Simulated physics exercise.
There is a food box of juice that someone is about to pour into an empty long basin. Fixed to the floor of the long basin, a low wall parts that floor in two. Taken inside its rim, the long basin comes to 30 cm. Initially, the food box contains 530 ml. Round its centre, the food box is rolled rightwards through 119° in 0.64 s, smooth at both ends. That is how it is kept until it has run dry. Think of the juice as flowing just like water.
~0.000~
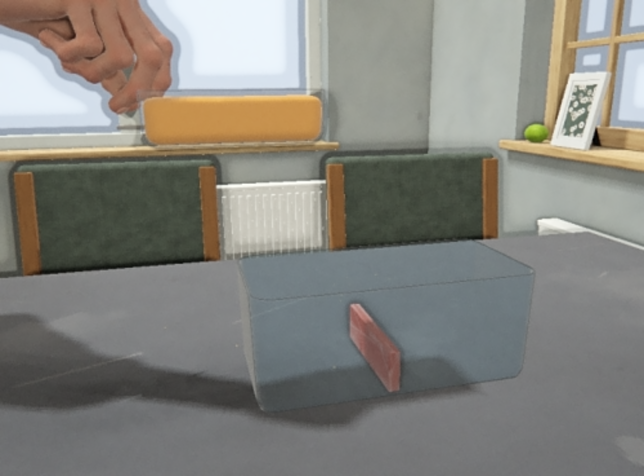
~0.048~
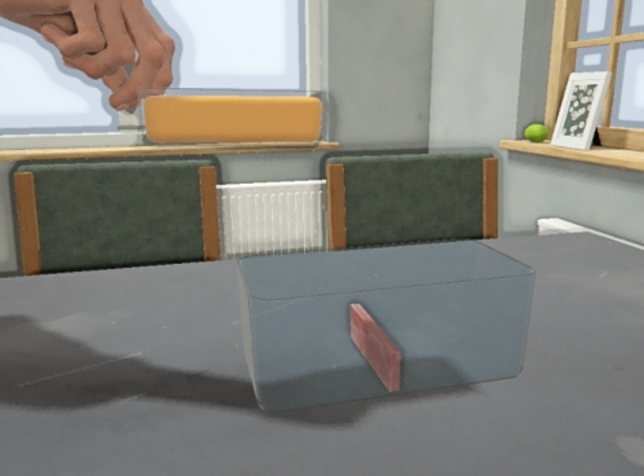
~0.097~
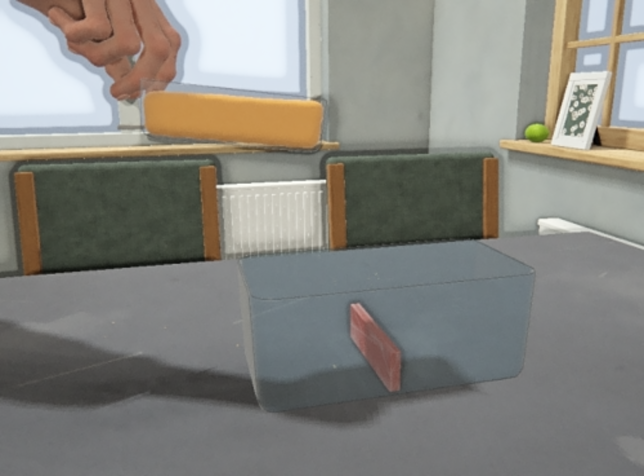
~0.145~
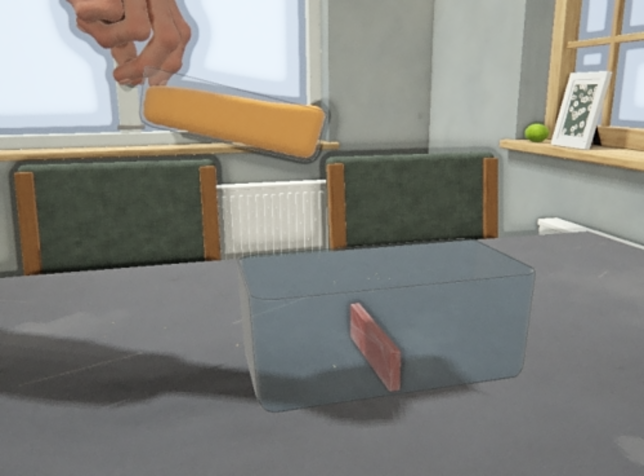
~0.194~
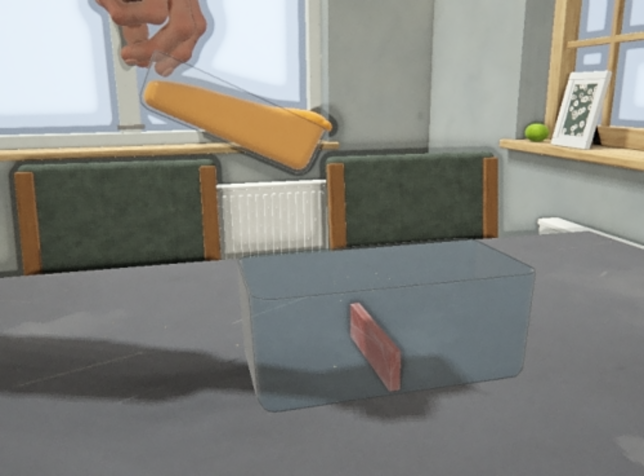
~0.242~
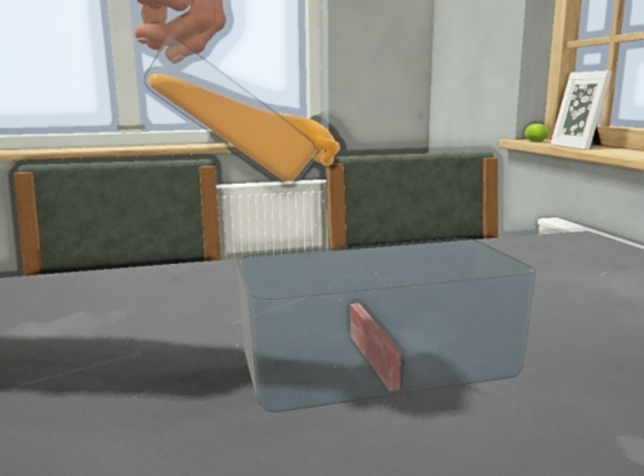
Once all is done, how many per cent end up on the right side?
Roughly 46 percent ends up on the right side.
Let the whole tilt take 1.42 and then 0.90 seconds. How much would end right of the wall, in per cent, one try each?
Around 65 per cent first, around 60 per cent next.
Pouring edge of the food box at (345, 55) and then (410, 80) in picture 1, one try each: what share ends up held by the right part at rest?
I'd say 70 percent on the first go, 75 percent on the next.
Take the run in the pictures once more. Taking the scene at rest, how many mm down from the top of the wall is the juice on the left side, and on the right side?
About 32 mm on the left, about 34 mm on the right.
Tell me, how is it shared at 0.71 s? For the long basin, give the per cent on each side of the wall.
I'd say some 46 in a hundred on the left and 46 on the right.
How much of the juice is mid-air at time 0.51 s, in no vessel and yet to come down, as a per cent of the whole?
Near 22 per cent at that time.
Then, 0.51 s in, the tilt is 107° and 5 per cent is still to pour, 33 is left of the wall and 38 right of it.
Then, 0.71 s in, the tilt is 119° and 0 per cent is still to pour, 46 is left of the wall and 45 right of it.
Then, 0.92 s in, the tilt is 119° and 0 per cent is still to pour, 49 is left of the wall and 46 right of it.
Then, 1.14 s in, the tilt is 119° and 0 per cent is still to pour, 49 is left of the wall and 46 right of it.
Finally, 49 per cent lies left of the wall, 46 right of it and 5 outside.
